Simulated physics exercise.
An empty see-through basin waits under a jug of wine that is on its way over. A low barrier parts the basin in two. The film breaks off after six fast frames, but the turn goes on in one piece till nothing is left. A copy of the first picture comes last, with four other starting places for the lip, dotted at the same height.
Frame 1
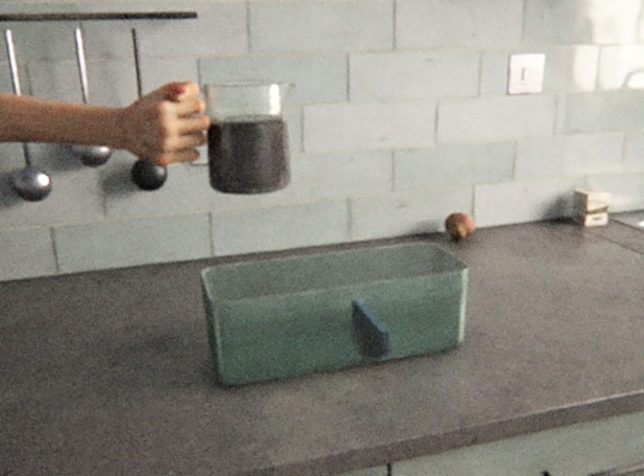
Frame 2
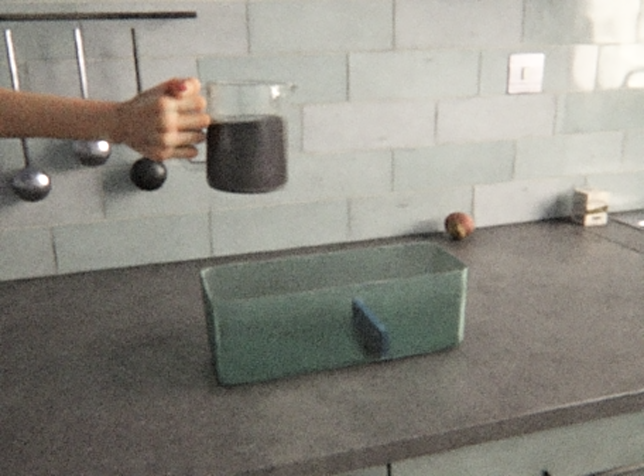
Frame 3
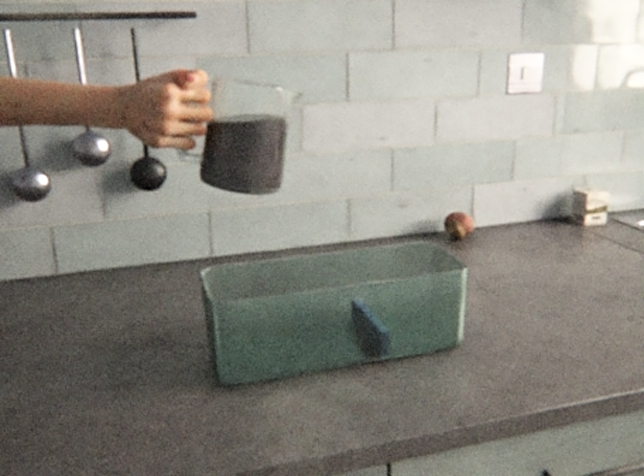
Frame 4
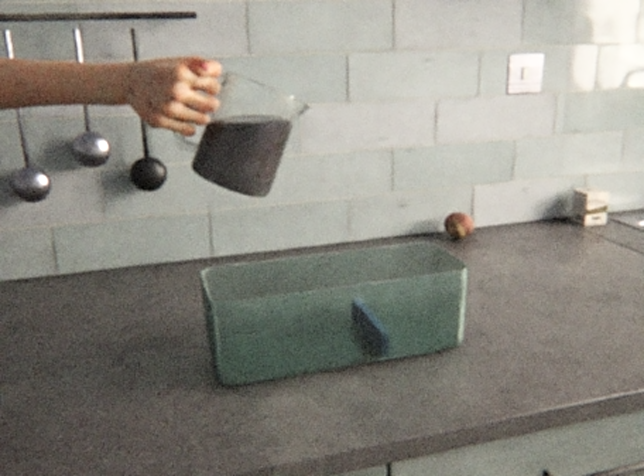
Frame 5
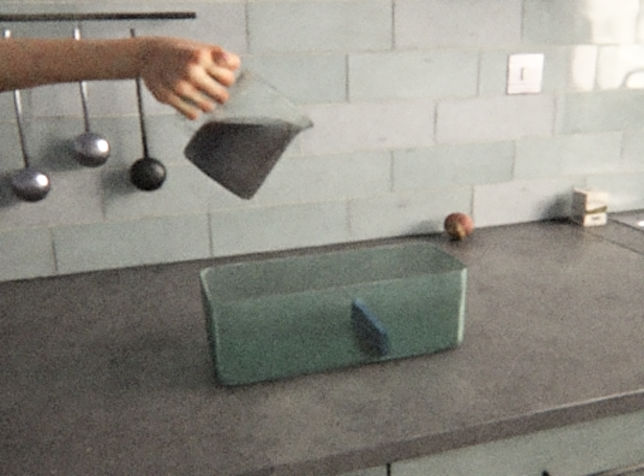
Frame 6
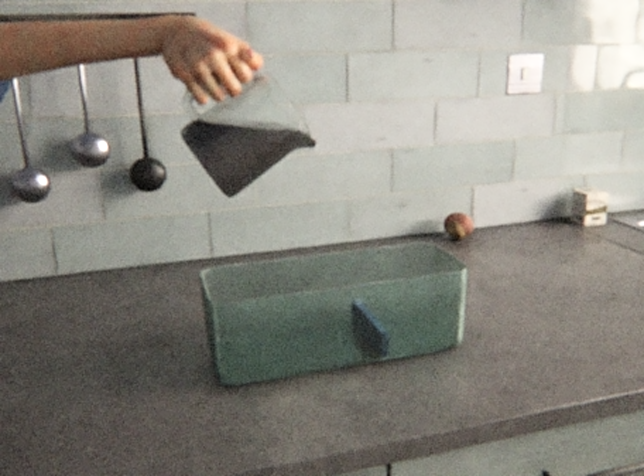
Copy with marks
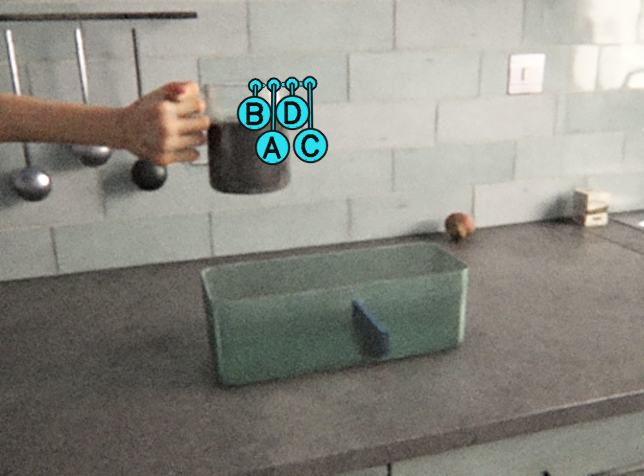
Hand tilting a glass jug of dark wine steadily to the right above an empty green see-through basin on a kitchen counter.
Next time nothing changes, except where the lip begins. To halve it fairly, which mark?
Go for C.
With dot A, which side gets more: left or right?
The left one.
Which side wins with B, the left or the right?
The left one.
On the marked copy, A at (273, 85); B at (255, 85); C at (309, 83); D at (291, 84).
Choosing A, about 84 % ends left of the wall and 7 % right of it; 9 % is lost outside.
Choosing B, about 81 % ends left of the wall and 12 % right of it; 7 % is lost outside.
Choosing C, about 54 % ends left of the wall and 44 % right of it.
Choosing D, about 82 % ends left of the wall and 6 % right of it; 12 % is lost outside.
